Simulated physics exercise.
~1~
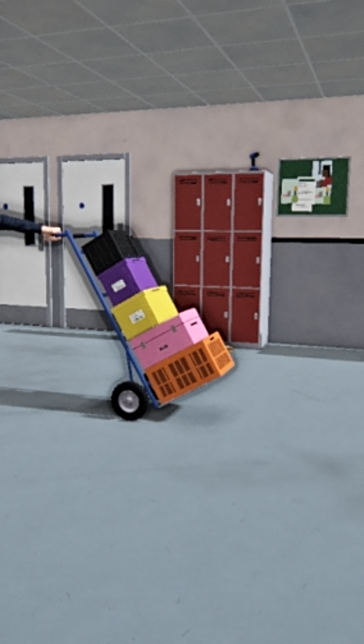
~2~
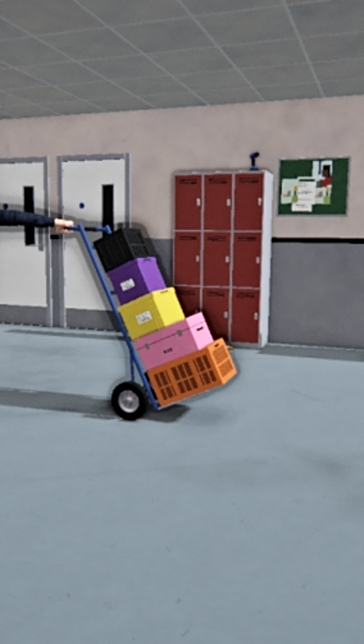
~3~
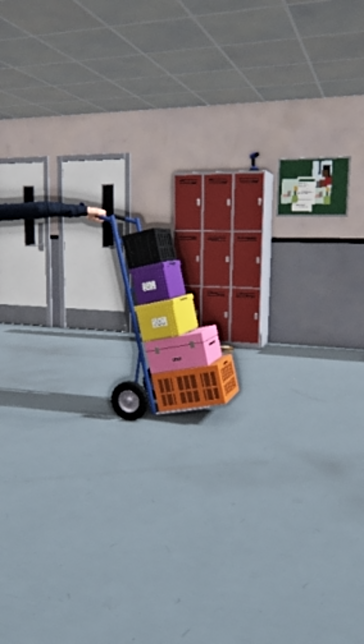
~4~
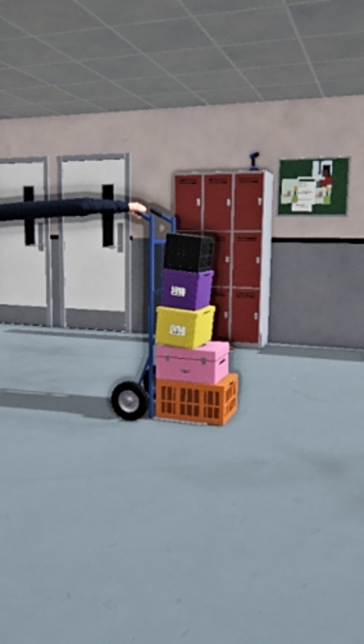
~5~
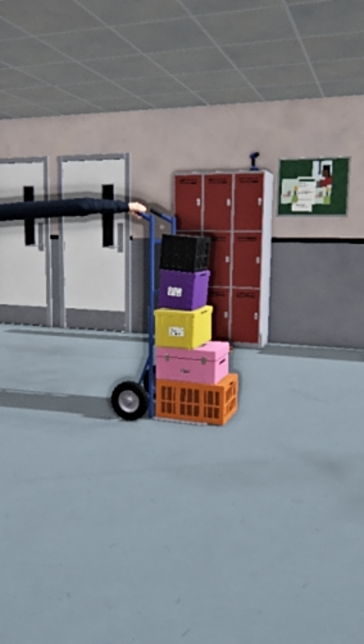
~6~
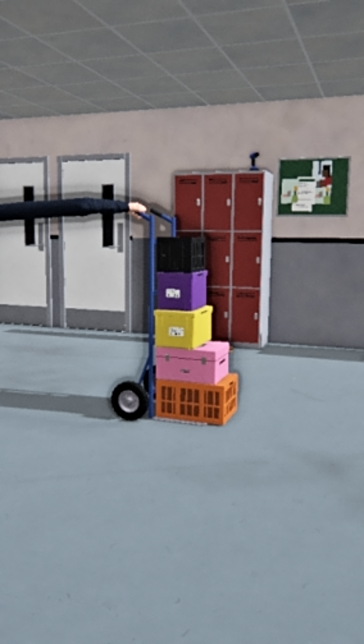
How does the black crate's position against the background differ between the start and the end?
At the start the black crate is in front of the door area to the left of the red lockers, and by the end it is farther right, in front of the left edge of the lockers.
